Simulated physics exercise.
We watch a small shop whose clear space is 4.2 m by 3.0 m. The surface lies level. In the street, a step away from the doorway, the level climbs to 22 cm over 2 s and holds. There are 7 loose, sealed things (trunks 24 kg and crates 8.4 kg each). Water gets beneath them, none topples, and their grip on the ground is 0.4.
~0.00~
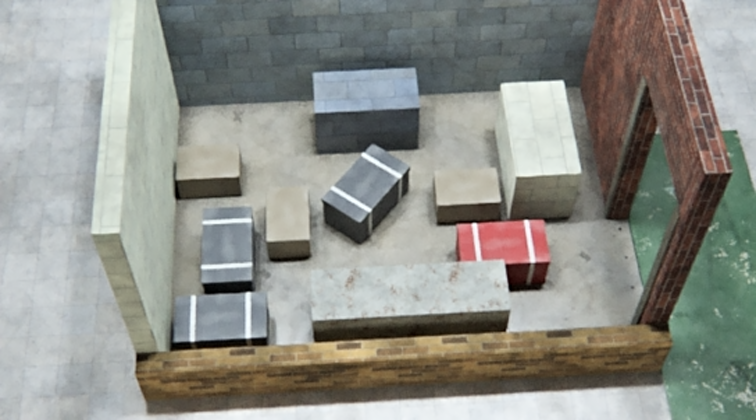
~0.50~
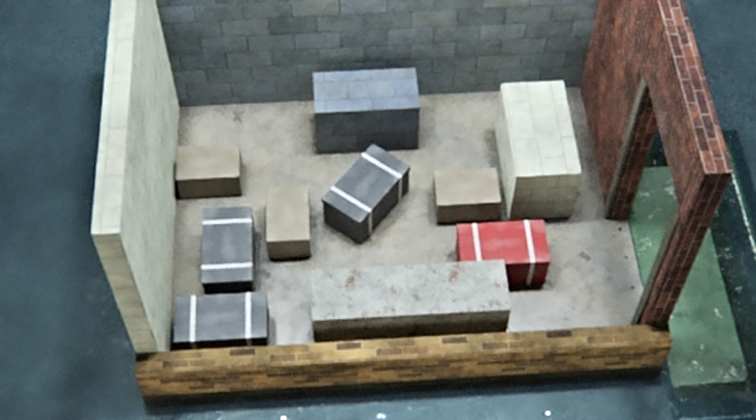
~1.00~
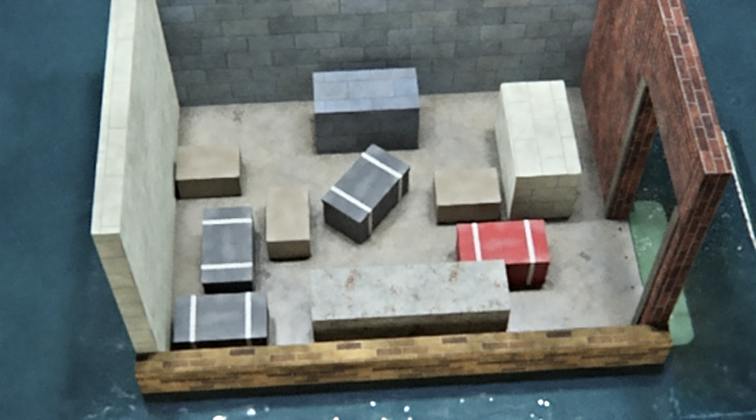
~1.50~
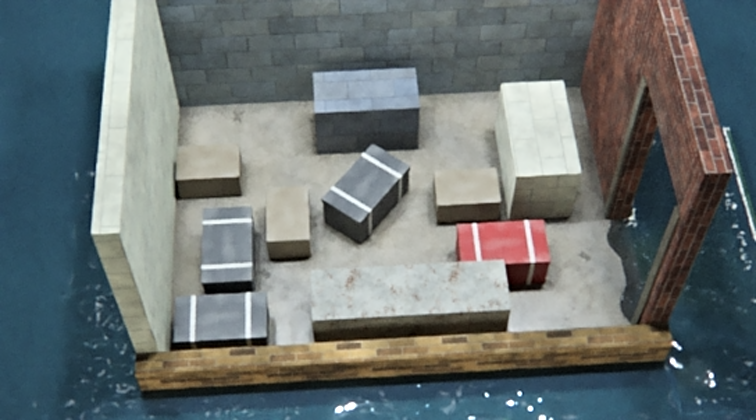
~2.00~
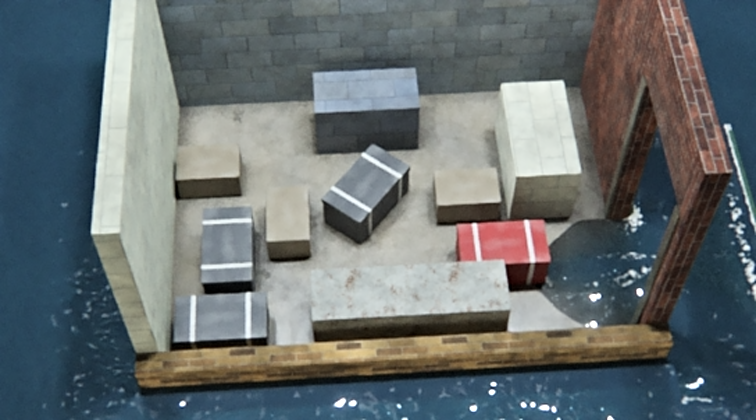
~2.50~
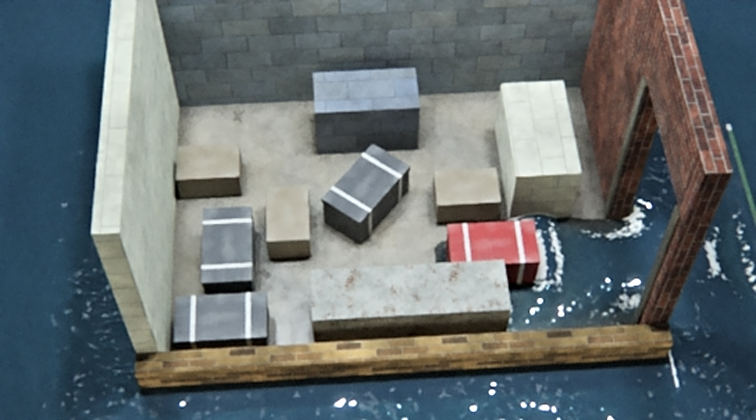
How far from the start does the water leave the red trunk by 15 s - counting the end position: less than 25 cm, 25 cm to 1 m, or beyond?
The red trunk travels far.
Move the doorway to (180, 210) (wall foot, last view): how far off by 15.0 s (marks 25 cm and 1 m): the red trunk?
Then the red trunk slides a little.
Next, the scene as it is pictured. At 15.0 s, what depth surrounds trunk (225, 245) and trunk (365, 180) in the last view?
Roughly 23 and 22 cm.
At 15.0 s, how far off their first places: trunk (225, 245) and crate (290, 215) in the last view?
In that order: 80 cm, 100 cm.
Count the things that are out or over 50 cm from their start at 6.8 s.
I count 5.
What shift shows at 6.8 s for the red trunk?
Roughly 250 cm by then.
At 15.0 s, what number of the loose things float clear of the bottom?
At that moment 7.
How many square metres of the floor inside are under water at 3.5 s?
Some 4.0 m2.
After 3.5 s the red trunk is near (397, 238), 1.0 m from its start, aground; 0 afloat.
After 6.8 s the red trunk is near (240, 223), 2.4 m from its start, afloat; 6 afloat.
After 11.0 s the red trunk is near (250, 171), 2.4 m from its start, afloat; 7 afloat.
After 15.0 s the red trunk is near (239, 178), 2.5 m from its start, afloat; 7 afloat.
